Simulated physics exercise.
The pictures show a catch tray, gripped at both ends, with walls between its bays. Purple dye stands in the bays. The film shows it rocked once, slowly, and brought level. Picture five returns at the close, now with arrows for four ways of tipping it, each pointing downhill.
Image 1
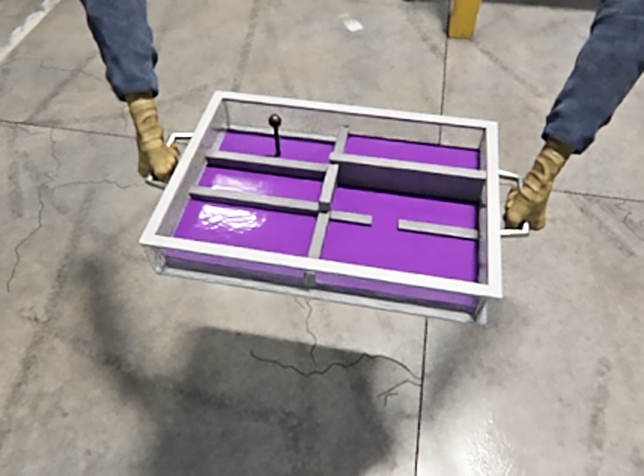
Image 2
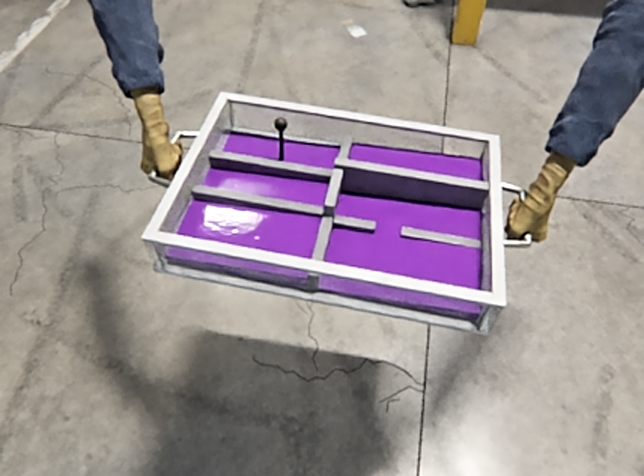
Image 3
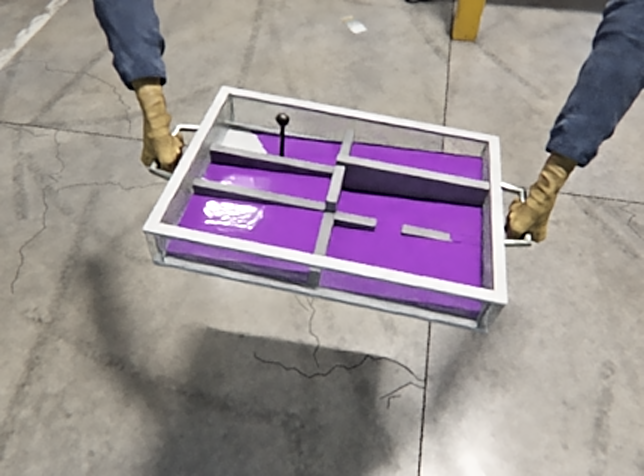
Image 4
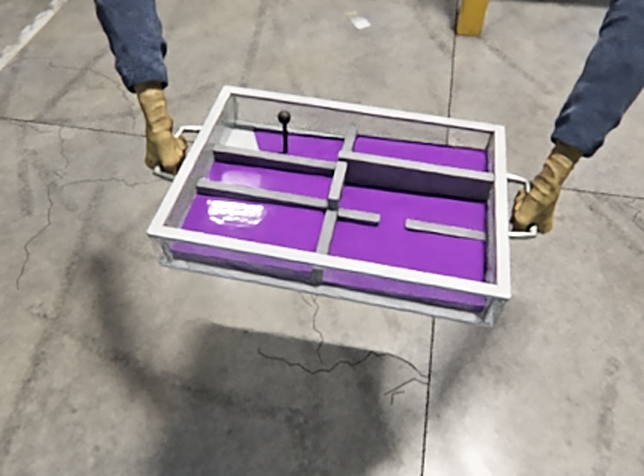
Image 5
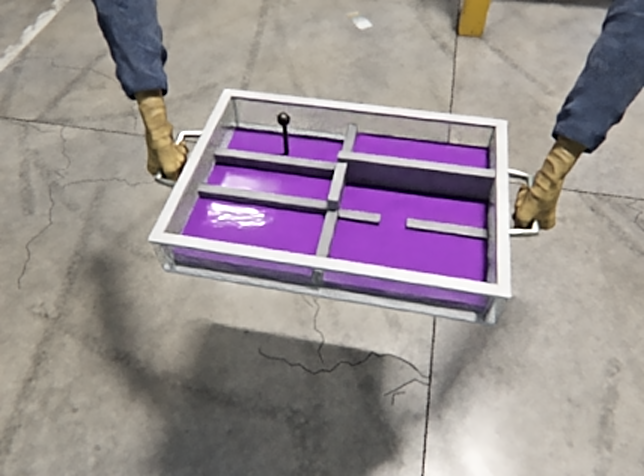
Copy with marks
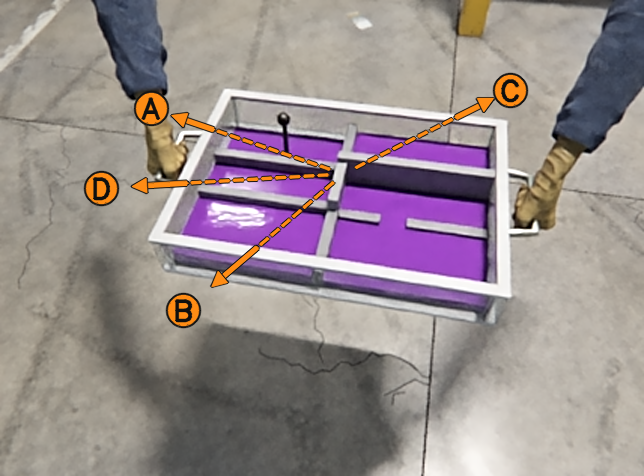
At the start, two gloved hands hold a level, walled tray of purple liquid by its end handles, a black peg standing toward the back left. The hands tip it slightly down toward the back right, the liquid shifting a little, then bring the tray back to level.
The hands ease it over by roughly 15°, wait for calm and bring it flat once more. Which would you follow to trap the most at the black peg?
Arrow A does it best.
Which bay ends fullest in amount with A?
The back left bay.
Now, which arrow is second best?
D.
On the marked copy, A ends at (176, 117); B ends at (215, 282); C ends at (488, 101); D ends at (137, 186).
For arrow A, about 29 % of the liquid ends in the peg's bay; nothing spills.
For arrow B, about 8 % of the liquid ends in the peg's bay; nothing spills.
For arrow C, about 9 % of the liquid ends in the peg's bay; nothing spills.
For arrow D, about 17 % of the liquid ends in the peg's bay; nothing spills.
